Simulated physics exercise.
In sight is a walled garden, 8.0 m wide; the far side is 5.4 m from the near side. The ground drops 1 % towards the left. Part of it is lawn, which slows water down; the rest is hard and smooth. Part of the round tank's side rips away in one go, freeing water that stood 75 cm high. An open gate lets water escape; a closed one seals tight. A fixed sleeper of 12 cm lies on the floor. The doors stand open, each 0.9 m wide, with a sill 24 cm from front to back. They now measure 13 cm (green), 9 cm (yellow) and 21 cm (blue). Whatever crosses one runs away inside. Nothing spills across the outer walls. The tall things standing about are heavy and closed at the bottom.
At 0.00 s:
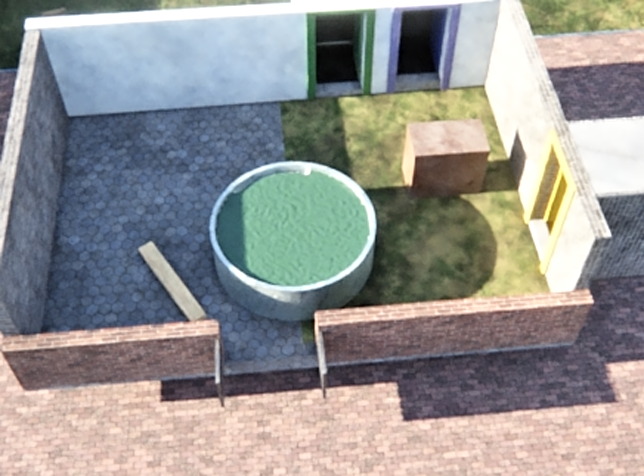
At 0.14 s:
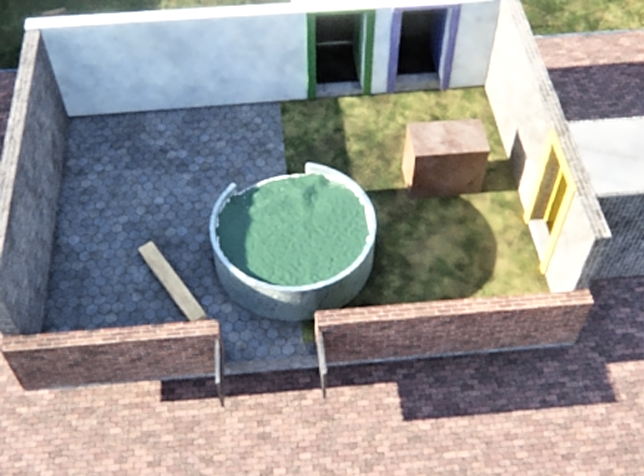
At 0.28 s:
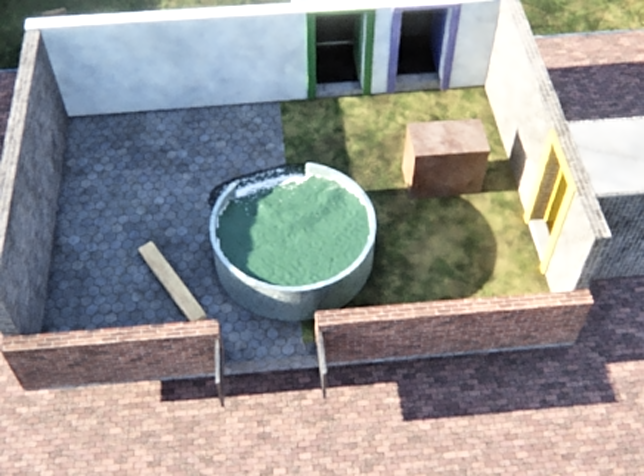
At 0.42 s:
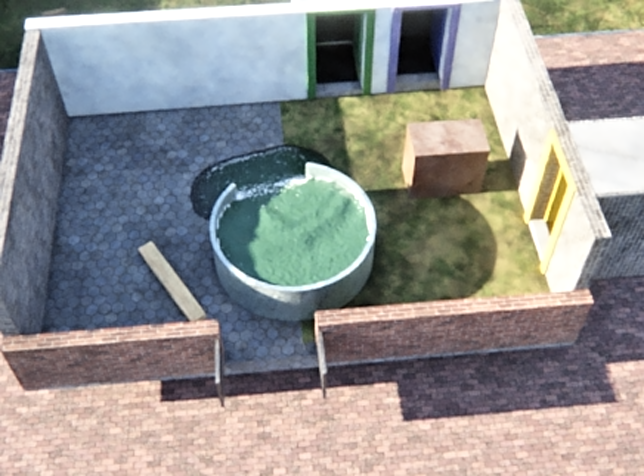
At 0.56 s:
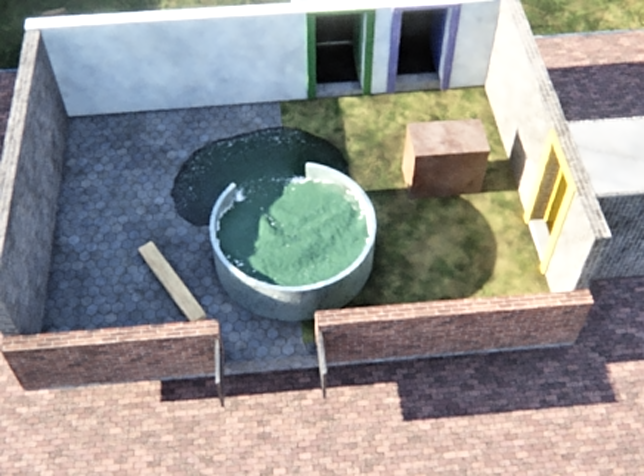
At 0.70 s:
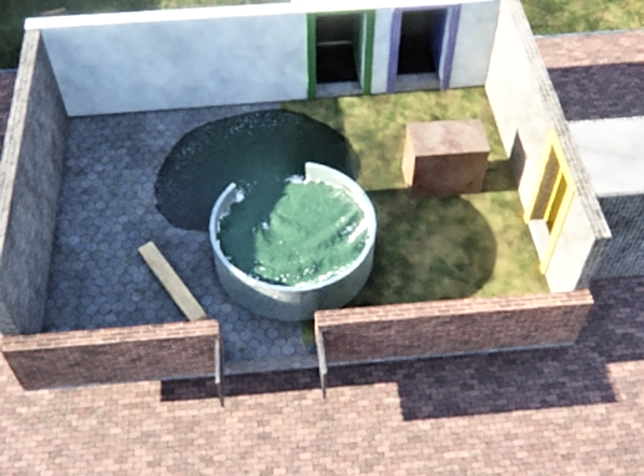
The clip shows a walled garden with a round tank of still green water; the tank's far side opens, and water pours out through the gap, spreading in a widening dark pool across the paving and onto the grass edge.
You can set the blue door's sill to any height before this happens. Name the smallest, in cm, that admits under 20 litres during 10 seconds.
At least 6 cm or so.
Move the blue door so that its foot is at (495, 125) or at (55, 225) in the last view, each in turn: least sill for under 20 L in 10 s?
About 6.5 and 9.0 cm.
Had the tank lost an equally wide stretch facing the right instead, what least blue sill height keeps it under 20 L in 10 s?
Then roughly 8.0 cm.
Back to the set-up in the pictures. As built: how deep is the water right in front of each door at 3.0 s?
In cm: Green 14, yellow 0, blue 8.
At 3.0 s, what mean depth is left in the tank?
About 32 cm.
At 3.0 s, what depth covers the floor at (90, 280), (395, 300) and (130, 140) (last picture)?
About 0, 0 and 16 cm.
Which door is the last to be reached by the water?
The yellow one.
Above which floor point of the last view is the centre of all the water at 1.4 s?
At about (275, 220).
After 1.4 s water covers 30 % of the floor, deepest (41 cm) near (241, 109); it has not reached the blue door.
After 3.0 s water covers 40 % of the floor, deepest (40 cm) near (78, 128); 8 cm at the blue door, 0 litres in over its 21 cm sill.
After 10.0 s water covers 95 % of the floor, deepest (17 cm) near (43, 325); 7 cm at the blue door, 0 litres in over its 21 cm sill.
At the blue door as built, the water arrived by 2.4 s and peaked near 10 cm at 7.0 s.
Run again over the same 10 s with other heights there, 33 litres in over 5 cm, 13 litres over 6.5 cm. The limit of 20 litres is kept from about 6 cm up.
